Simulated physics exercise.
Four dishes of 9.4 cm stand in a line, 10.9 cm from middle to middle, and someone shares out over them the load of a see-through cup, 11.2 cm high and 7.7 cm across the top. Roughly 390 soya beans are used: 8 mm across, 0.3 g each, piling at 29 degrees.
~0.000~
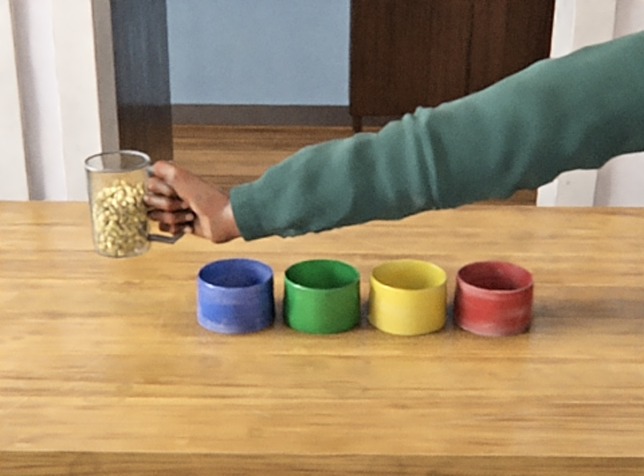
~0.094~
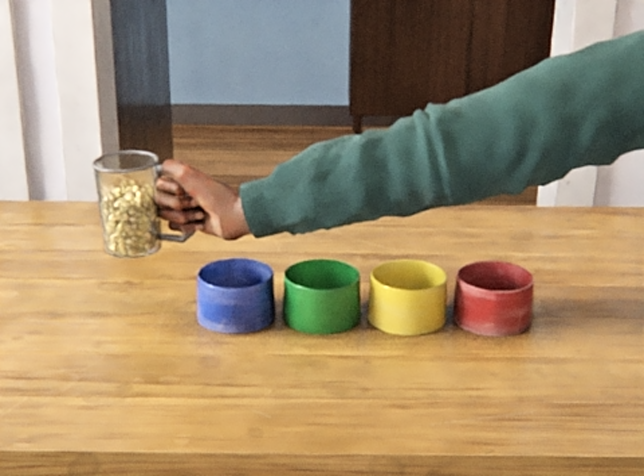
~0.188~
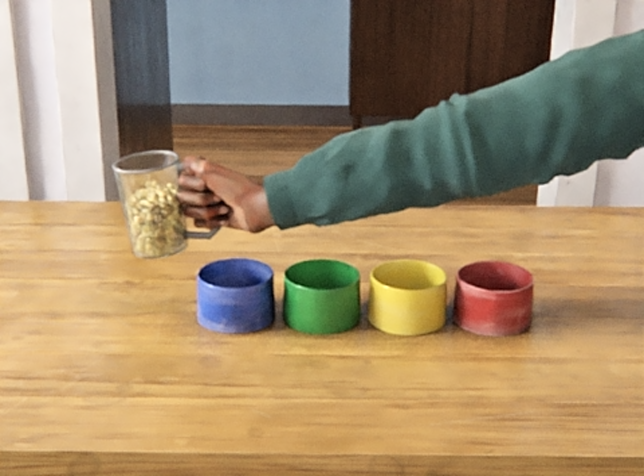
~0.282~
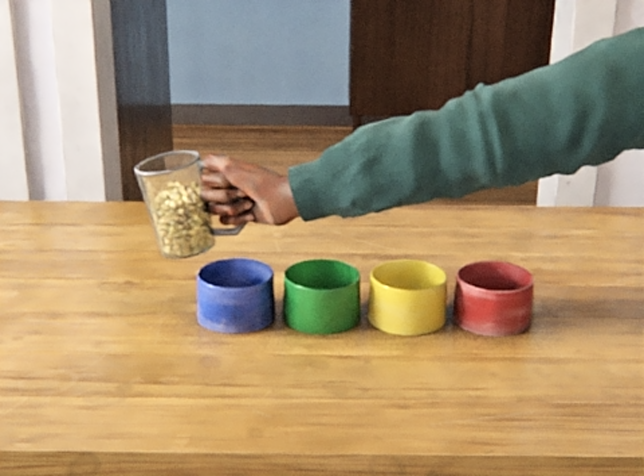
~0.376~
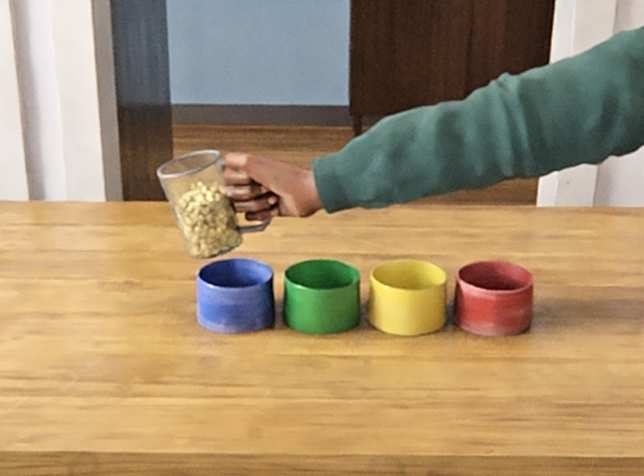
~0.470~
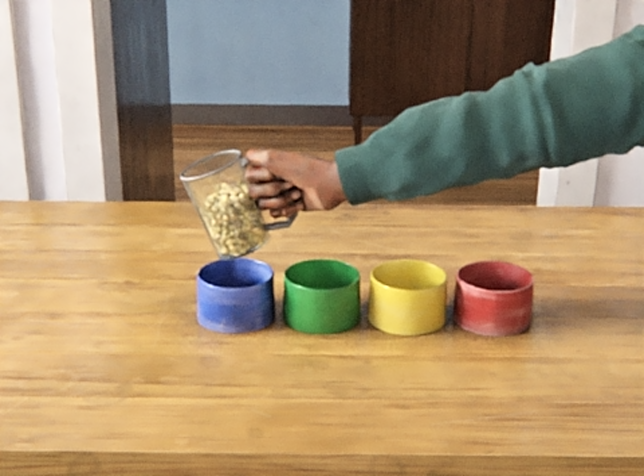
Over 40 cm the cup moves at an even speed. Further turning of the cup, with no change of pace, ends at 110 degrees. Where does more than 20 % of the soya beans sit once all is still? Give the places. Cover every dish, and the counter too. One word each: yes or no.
Red: No; blue: No; green: No; yellow: Yes; counter: No.
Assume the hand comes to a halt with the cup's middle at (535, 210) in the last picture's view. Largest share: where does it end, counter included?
Result: Biggest portion at red.
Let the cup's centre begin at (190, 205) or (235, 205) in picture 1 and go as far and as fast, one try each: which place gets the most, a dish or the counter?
Try 1 - counter; try 2 - red.
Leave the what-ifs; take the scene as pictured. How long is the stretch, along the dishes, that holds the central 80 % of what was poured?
Some 7 centimetres.
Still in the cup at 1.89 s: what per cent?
Roughly 100 per cent, give or take.
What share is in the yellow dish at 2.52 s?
Near 50 per cent so far.
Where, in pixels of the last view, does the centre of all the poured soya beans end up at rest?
Somewhere near (396, 302) in the last picture.
Then, at 1.32 s, tilt 62 degrees; cup holds 100 %.
After 1.89 s, tilt 90 degrees; cup holds 100 %.
Then, at 2.52 s, tilt 110 degrees; cup holds 40 %, yellow 50 %.
By 3.8 s all is still; red 0 %, blue 0 %, green 5 %, yellow 85 %, counter 10 %.
